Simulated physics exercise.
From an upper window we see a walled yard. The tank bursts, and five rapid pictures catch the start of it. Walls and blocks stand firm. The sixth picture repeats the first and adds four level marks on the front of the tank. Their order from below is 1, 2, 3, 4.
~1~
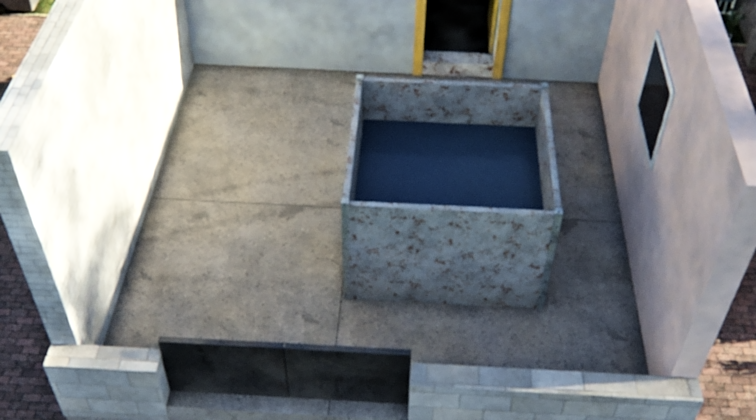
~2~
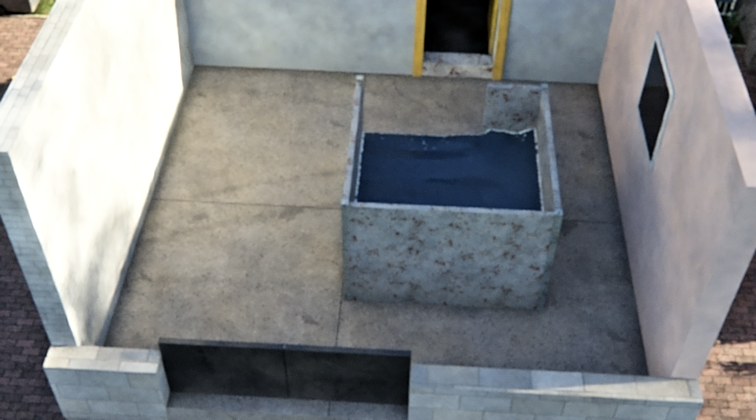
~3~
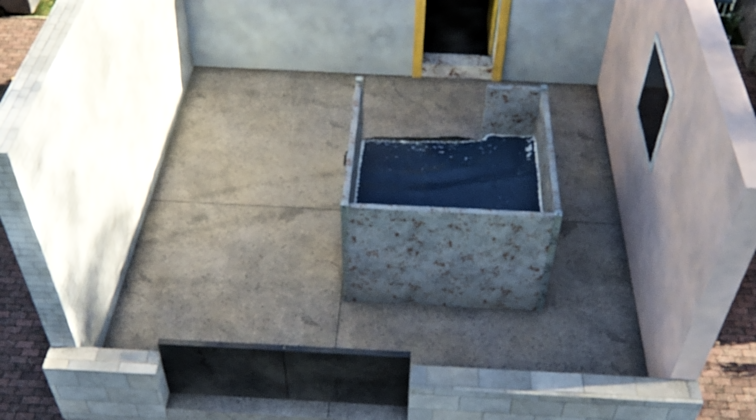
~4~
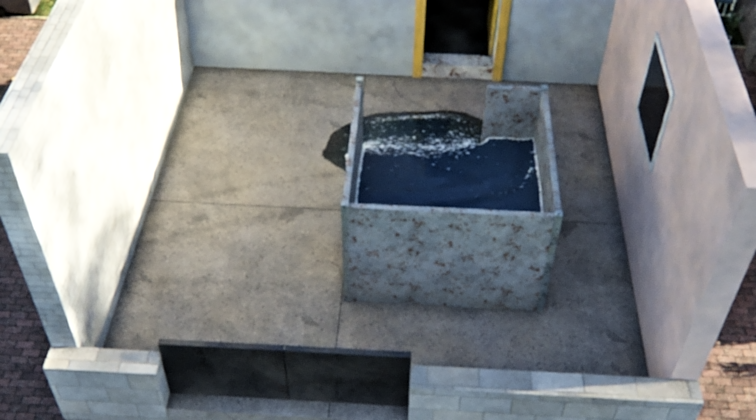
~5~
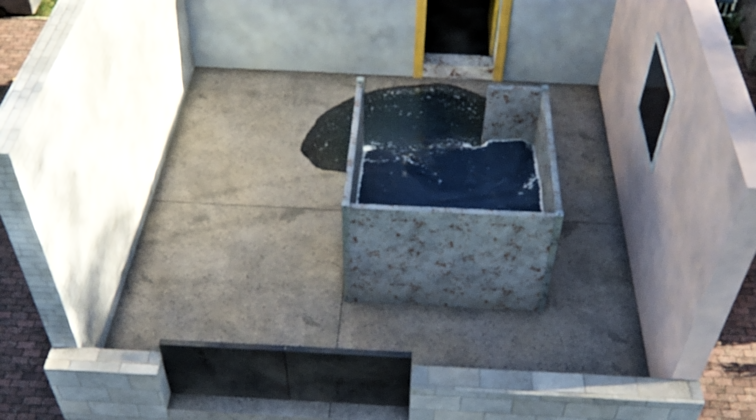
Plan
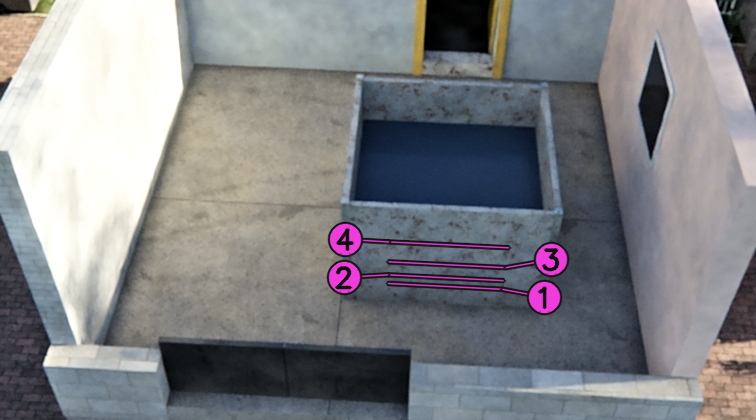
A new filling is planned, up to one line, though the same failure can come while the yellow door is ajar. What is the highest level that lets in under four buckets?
I would pick line 2.
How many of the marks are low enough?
Two.
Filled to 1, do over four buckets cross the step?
No, not at all.
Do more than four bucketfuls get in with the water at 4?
Yes, it does.
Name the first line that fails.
It is 3.
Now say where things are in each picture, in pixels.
Water in the tank at rest, its middle at (448, 179); foot of the yellow doorway at (457, 76); shut gate at (286, 352), in the first picture.
Water covers 2 % of the ground, its front hidden from here, in the second picture.
Water covers 4 % of the ground, its front hidden from here, in the third picture.
Water covers 9 % of the ground, its front hidden from here, in the fourth picture.
In the fifth picture, 16 % of the ground under water, visible out to (318, 146).
In magenta, 1 at (444, 286); 2 at (445, 277); 3 at (446, 264); 4 at (448, 244); from the bottom up 1, 2, 3, 4.
Choosing 1, nothing gets over.
Choosing 2, a bucket or two gets in.
Choosing 3, about 10 bucketfuls get in.
Choosing 4, dozens of bucketfuls pour in.
